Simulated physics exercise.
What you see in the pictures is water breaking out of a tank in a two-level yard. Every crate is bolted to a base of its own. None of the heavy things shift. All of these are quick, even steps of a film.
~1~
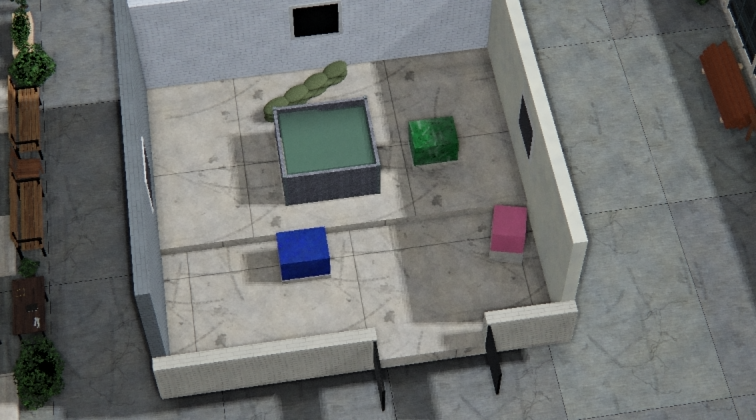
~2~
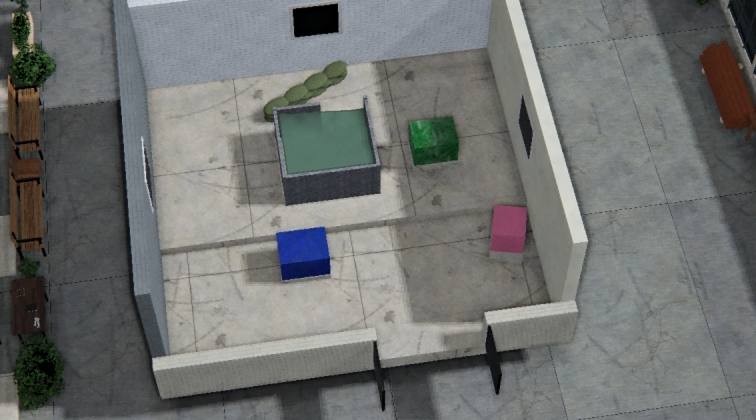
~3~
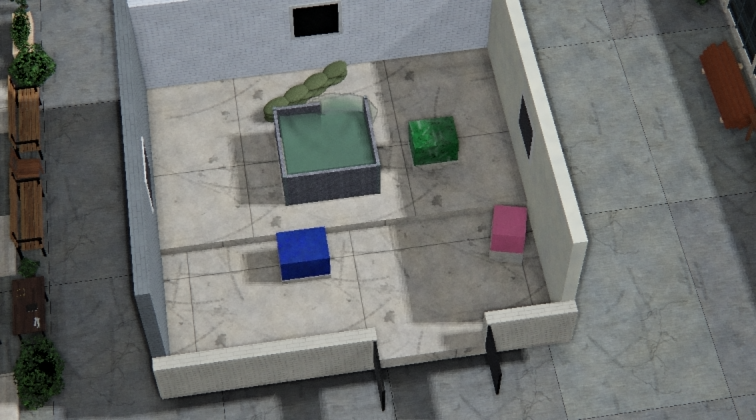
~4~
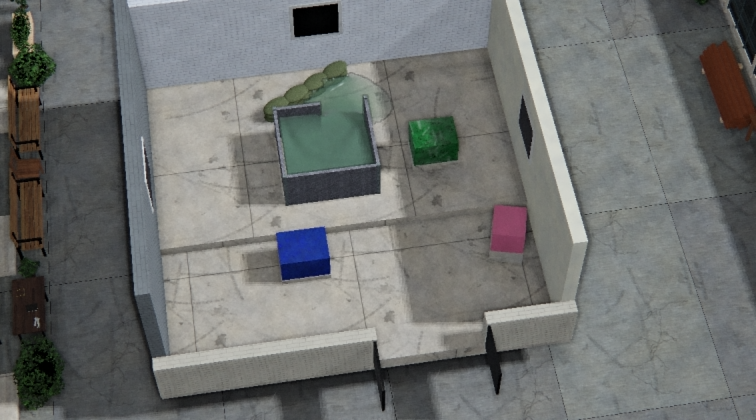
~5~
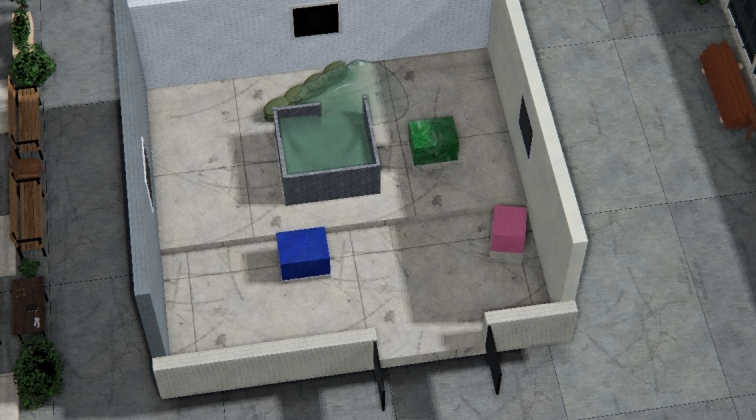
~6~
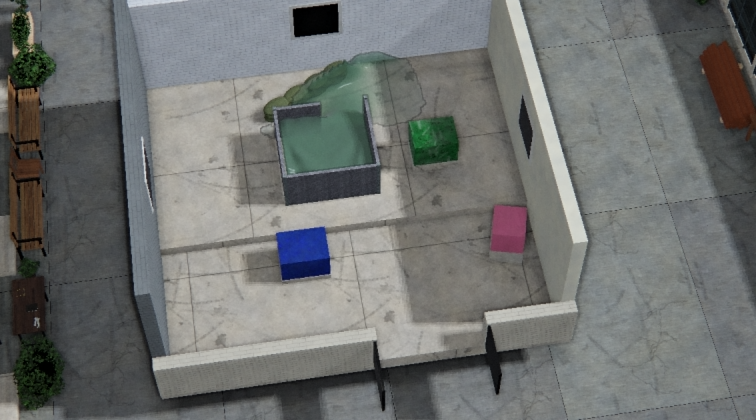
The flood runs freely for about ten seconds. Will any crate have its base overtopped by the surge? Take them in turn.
Each in turn: The blue crate is spared, the pink crate is spared, the green crate is spared.
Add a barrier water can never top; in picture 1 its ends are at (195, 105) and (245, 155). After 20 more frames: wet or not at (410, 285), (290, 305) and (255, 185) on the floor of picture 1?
Outcome by spot, in order - unwatered, unwatered, watered.
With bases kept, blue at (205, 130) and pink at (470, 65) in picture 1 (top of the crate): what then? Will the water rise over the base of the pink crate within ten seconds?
Result for pink: Overtopped.
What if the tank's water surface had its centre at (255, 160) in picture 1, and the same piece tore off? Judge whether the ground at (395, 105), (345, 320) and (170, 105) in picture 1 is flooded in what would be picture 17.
First drenched; next unwetted; last drenched.
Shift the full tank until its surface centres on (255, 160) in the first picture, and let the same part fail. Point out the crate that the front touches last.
One in blue.
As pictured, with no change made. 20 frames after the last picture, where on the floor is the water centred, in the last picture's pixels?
The spot I would choose is (372, 132).
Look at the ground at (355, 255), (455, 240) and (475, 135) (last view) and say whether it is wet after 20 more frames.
Going through them one by one, the first is spared, the second waterlogged and the third waterlogged.
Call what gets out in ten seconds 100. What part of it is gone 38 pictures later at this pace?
Estimate: Some 35 %.
A moment on, water covers 15 % of the floor; the blue crate not reached, the pink crate not reached, the green crate not reached.
Next, water covers 25 % of the floor; the blue crate not reached, the pink crate not reached, the green crate not reached.
Then, water covers 40 % of the floor; the blue crate not reached, the pink crate water round its plinth, the green crate water round its plinth.
Later, water covers 65 % of the floor; the blue crate not reached, the pink crate water round its plinth, the green crate water round its plinth.
In the end, water covers 90 % of the floor; the blue crate stayed above the water, the pink crate stayed above the water, the green crate stayed above the water.
